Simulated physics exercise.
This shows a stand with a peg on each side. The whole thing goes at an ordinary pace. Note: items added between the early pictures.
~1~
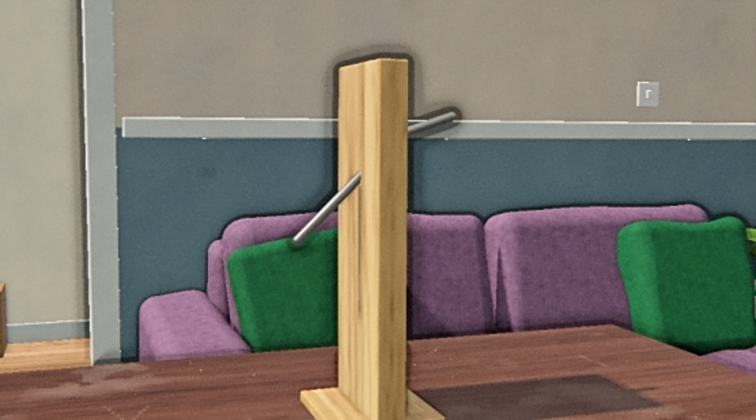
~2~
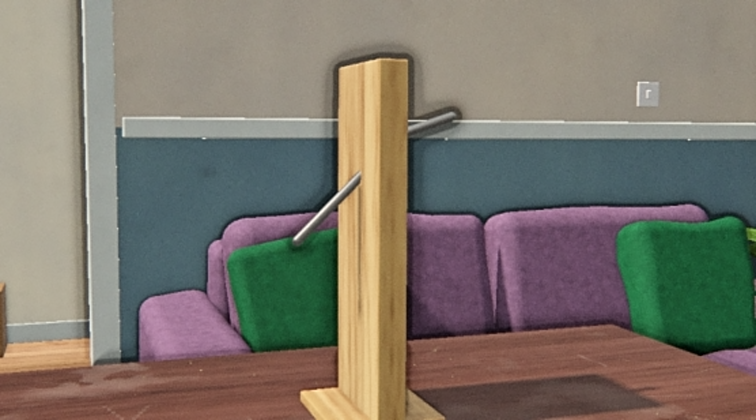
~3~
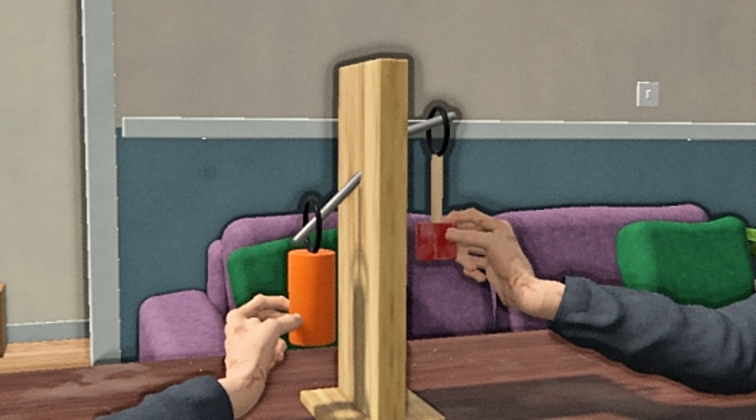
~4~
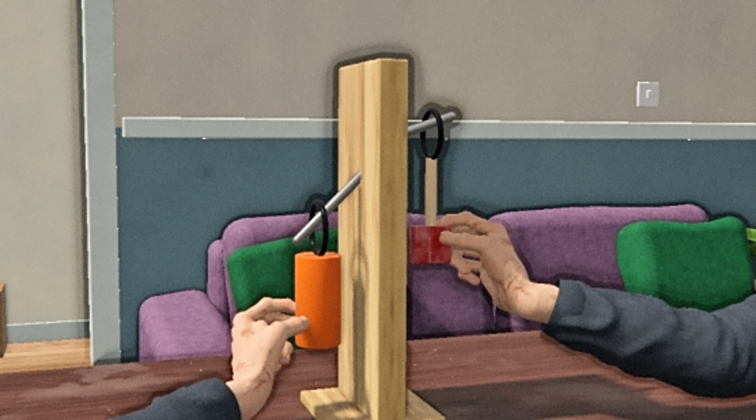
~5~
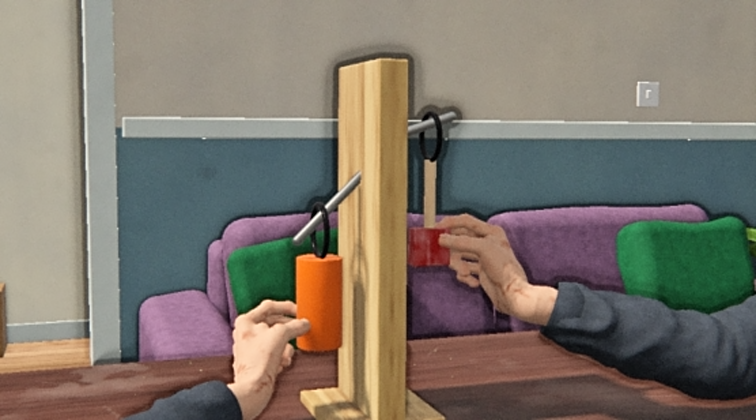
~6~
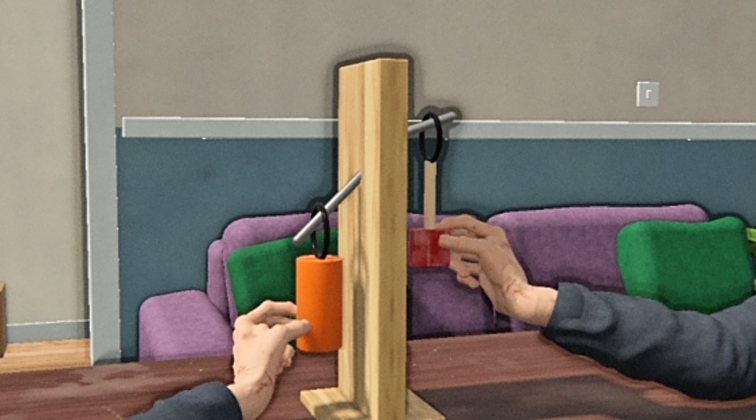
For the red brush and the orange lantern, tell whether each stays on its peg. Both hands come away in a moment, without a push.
My prediction: The red brush does not come off; the orange lantern unhooks.
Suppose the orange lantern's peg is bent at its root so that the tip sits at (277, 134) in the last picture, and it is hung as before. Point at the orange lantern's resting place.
End point: About (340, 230).
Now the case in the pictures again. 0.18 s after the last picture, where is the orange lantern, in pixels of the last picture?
(299, 339), roughly.
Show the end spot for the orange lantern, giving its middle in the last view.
Looks like it settles somewhere around (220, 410).
Then, 0.18 s on from there, red brush at rest near (430, 190); orange lantern on its way down near (299, 339).
In the end, the red brush hangs there, near (430, 190); the orange lantern slips down, near (220, 410).
